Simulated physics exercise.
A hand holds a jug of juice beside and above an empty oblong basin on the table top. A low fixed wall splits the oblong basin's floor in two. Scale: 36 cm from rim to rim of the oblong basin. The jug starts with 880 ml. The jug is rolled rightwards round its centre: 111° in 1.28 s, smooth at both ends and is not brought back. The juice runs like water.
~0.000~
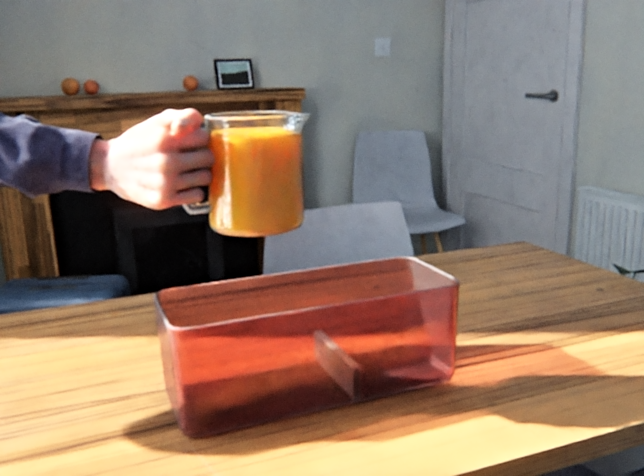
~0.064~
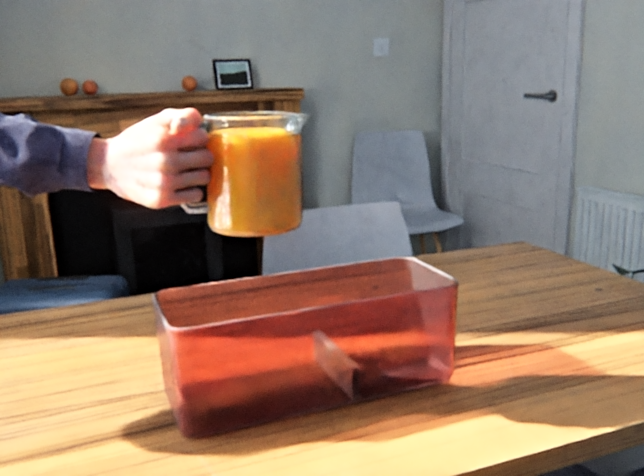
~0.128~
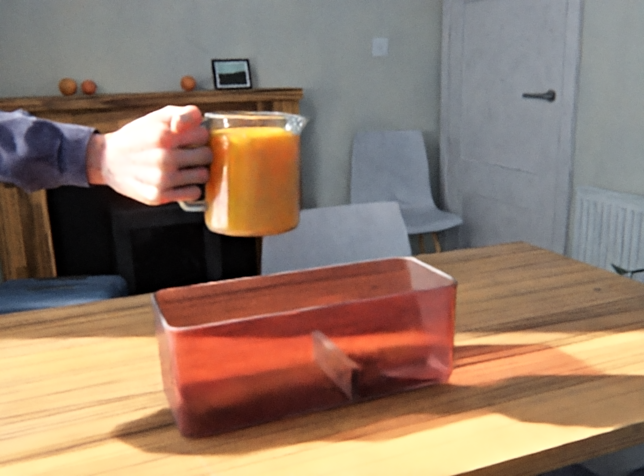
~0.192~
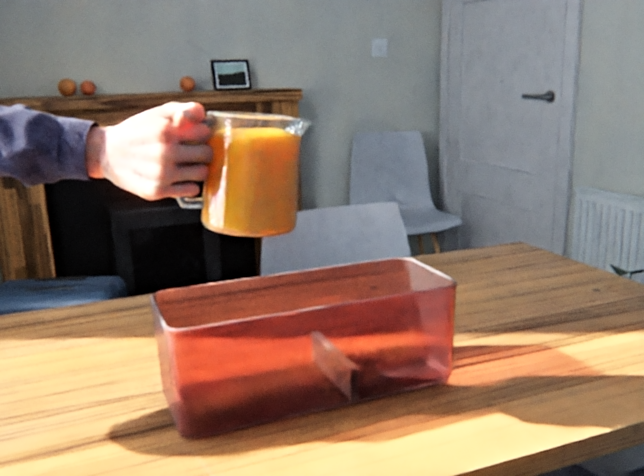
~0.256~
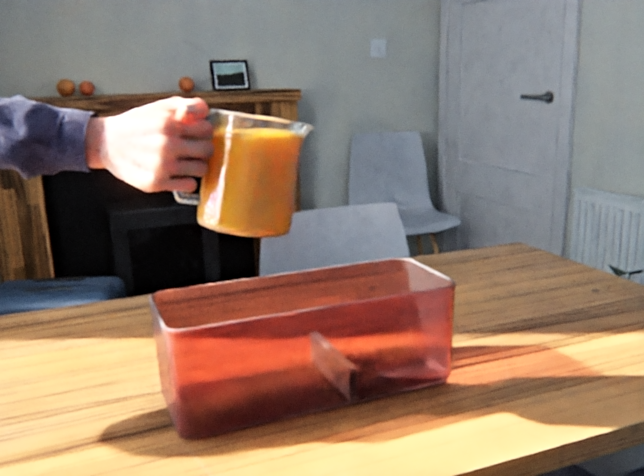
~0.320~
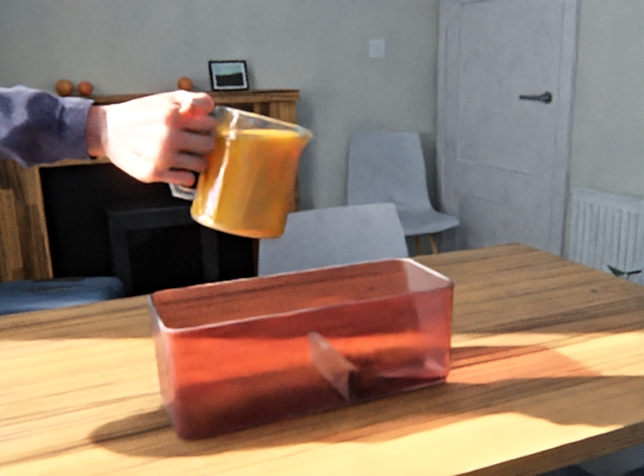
A hand holds a jug of orange juice above a reddish basin and tilts it rightwards.
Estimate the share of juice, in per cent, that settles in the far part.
About 89 per cent.
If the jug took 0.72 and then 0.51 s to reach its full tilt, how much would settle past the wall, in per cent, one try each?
First 85, then 85 per cent.
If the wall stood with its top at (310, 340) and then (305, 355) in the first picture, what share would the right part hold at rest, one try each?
In turn about 95 and 90 per cent.
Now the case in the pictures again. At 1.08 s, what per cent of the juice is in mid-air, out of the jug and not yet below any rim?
Near 18 in a hundred.
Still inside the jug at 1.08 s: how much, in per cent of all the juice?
Near 24 in a hundred.
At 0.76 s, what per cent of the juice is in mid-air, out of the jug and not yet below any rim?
Some 16 per cent.
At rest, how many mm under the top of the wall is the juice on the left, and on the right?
Some 38 mm on the left and 0 mm on the right.
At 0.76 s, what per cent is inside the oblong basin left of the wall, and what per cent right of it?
Left about 0, right about 7.
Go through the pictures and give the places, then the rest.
In the first frame, it leans 0°; its right rim is at (310, 114); the juice meets the walls at (209, 135) and (294, 130); the oblong basin's rim runs from (162, 311) to (435, 270); the wall's top is at (335, 348).
In the second frame, it leans 1°; its right rim is at (309, 115); the juice meets the walls at (208, 135) and (293, 130).
In the third frame, it leans 3°; its right rim is at (310, 117); the juice meets the walls at (209, 134) and (294, 131).
In the fourth frame, it leans 6°; its right rim is at (312, 121); the juice meets the walls at (209, 136) and (296, 132).
In the fifth frame, it leans 11°; its right rim is at (314, 127); the juice meets the walls at (211, 138) and (299, 133).
In the sixth frame, it leans 16°; its right rim is at (316, 134); the juice meets the walls at (208, 149) and (304, 133).
Then, 0.76 s in, the tilt is 71° and 77 per cent is still to pour, 0 is left of the wall and 7 right of it.
Then, 1.08 s in, the tilt is 104° and 24 per cent is still to pour, 1 is left of the wall and 57 right of it.
Then, 1.41 s in, the tilt is 111° and 1 per cent is still to pour, 7 is left of the wall and 89 right of it.
Then, 1.78 s in, the tilt is 111° and 0 per cent is still to pour, 10 is left of the wall and 90 right of it.
Finally, 10 per cent lies left of the wall, 89 right of it and 1 outside.
